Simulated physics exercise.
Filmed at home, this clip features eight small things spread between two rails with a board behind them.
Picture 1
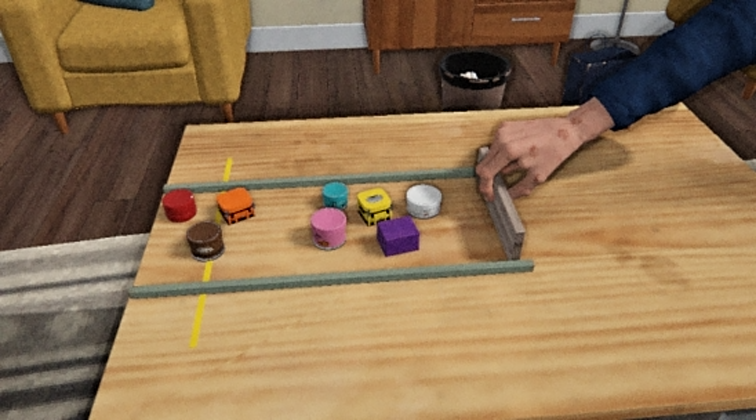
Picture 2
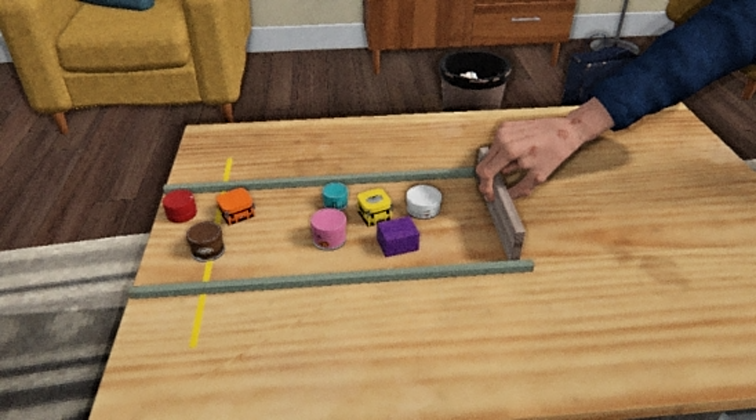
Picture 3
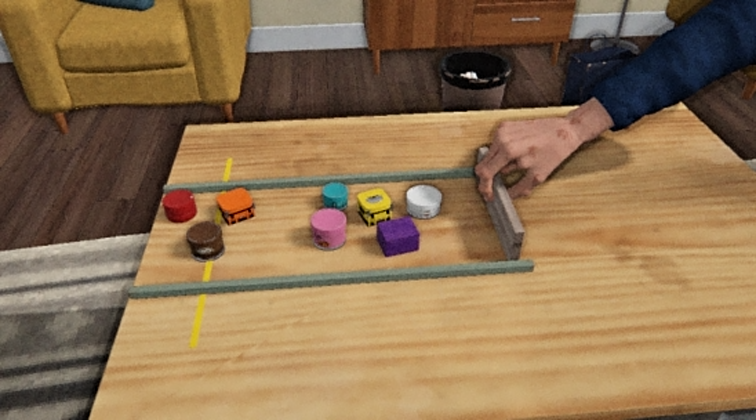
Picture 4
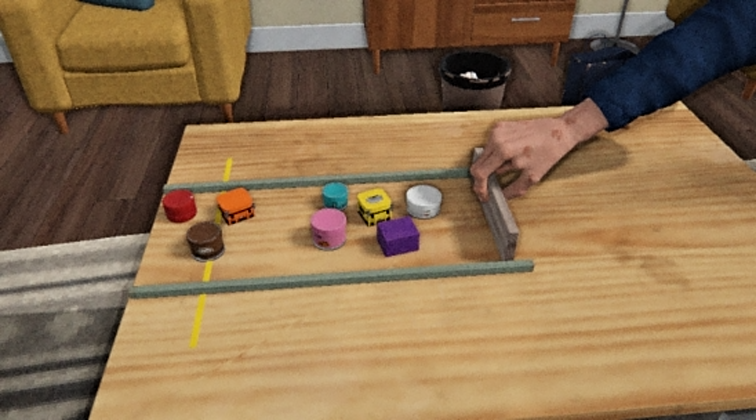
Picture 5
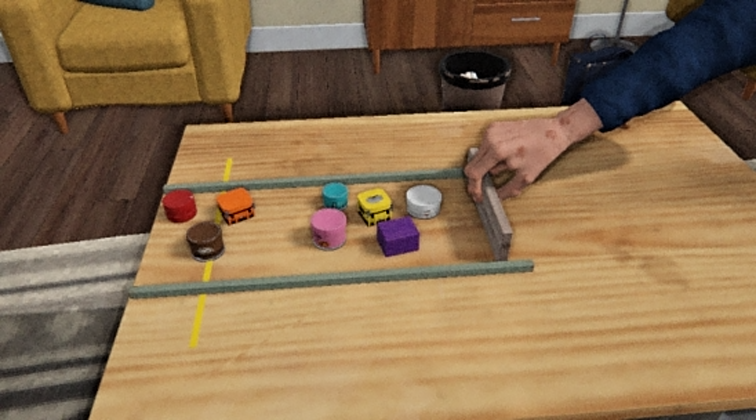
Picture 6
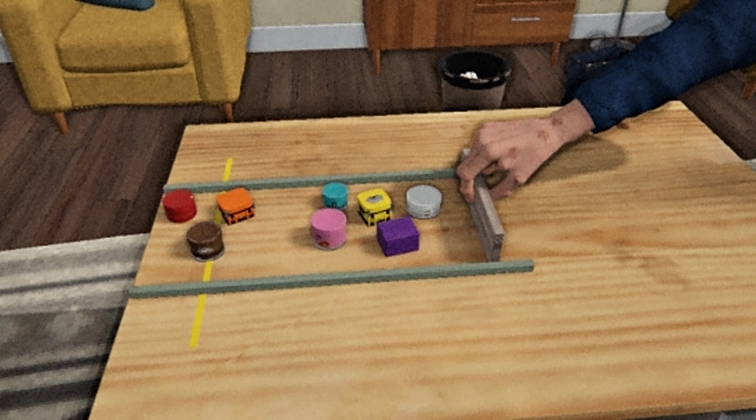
A hand in a dark blue sleeve grips a grey board standing between two green rails on a light wooden table, seen from above in a living room with yellow armchairs. Eight small things lie between the rails: red, orange and brown near yellow tape at left, turquoise, pink, yellow, purple and white nearer the board. The hand slides the board slightly left, while everything else and the camera stay still.
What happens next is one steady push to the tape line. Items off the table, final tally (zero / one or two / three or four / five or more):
I expect one or two drops over the end.
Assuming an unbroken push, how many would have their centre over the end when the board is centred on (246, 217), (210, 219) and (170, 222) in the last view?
By position: 0 / 2 / 5.
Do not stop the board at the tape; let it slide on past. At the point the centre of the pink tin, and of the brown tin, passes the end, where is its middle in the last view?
The middle is at (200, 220) when it's the pink tin, and at (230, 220) when it's the brown tin.
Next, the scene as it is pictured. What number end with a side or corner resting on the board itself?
3 in contact.
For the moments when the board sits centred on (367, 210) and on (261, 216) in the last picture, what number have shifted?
Note: First position 5; second position 7.
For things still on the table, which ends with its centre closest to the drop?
Foremost: The pink tin.
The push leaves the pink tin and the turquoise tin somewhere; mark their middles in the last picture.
In the last view, the middles sit near (154, 249) and near (208, 194).
Soon after, none off yet; red lid at rest near (180, 206); brown tin at rest near (206, 242); orange case at rest near (236, 207).
By the end, the number that fall off is one or two; fallen, brown tin and red lid.
